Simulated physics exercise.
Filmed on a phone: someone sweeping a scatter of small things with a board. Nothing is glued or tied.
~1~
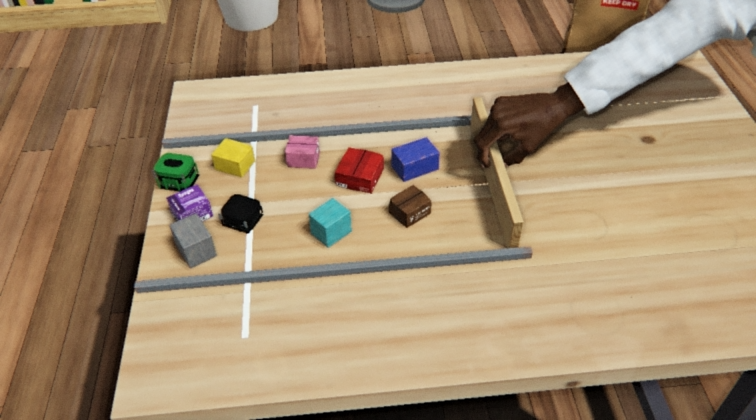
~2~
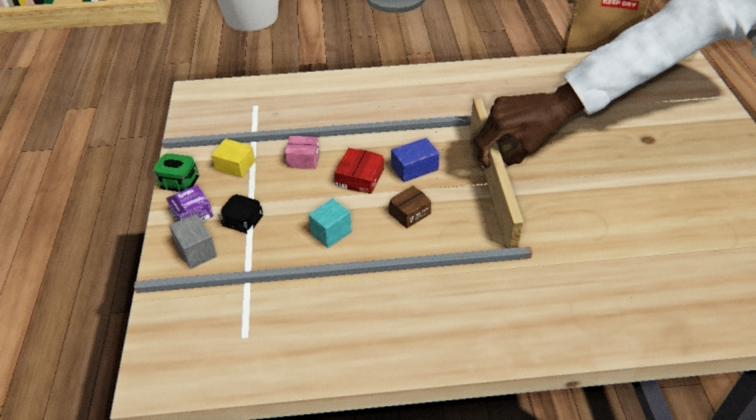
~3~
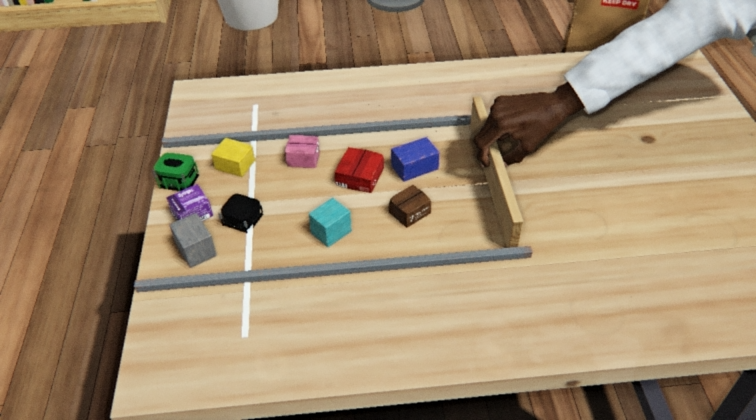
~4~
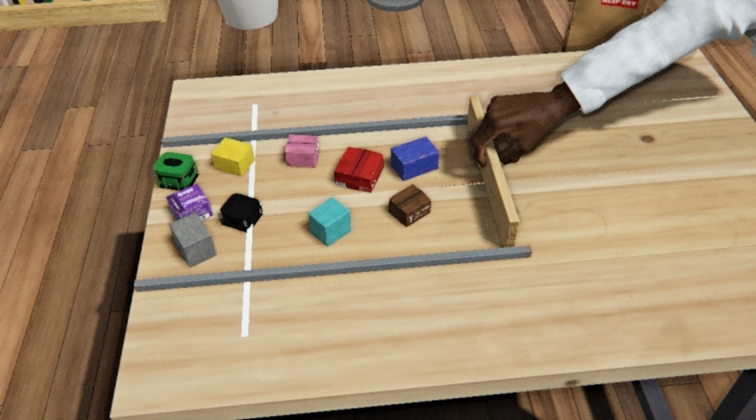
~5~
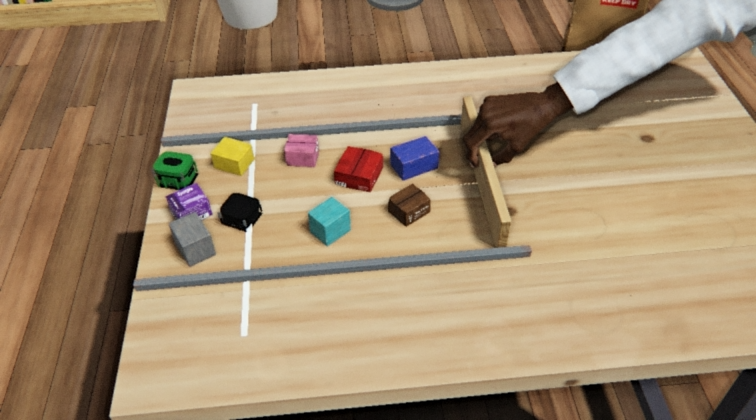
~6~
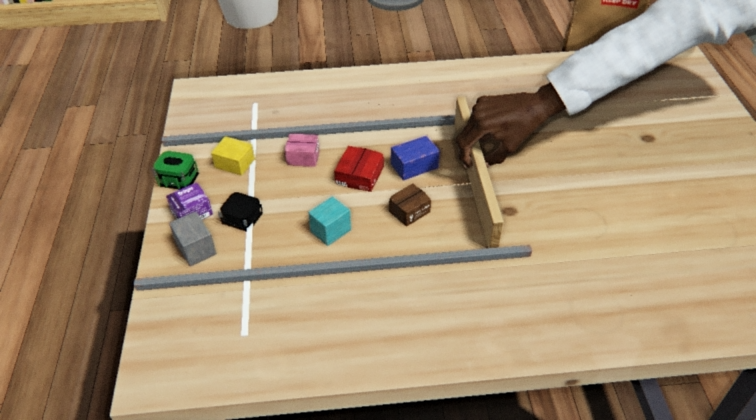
Hand holding a wooden board still, then sliding it slightly left between two rails toward scattered colourful blocks that stay unmoved.
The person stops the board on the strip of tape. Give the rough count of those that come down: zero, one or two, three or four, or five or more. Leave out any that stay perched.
Here the number that fall off is zero.
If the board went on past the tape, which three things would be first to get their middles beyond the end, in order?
The order is the purple box, then the green case, then the red box.
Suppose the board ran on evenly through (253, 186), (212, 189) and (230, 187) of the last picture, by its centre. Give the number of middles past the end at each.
It would be 0, 2 and 1.
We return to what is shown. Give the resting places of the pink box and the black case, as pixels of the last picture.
The pink box stops around (239, 144); the black case around (204, 216).
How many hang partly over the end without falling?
The number is 2.
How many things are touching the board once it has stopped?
4 of them.
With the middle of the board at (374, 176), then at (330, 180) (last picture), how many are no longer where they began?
The counts are 4 and 5.
Soon after, none off yet; green case at rest near (176, 171); purple box at rest near (190, 205); grey block at rest near (193, 239).
In the end, the number that fall off is zero.
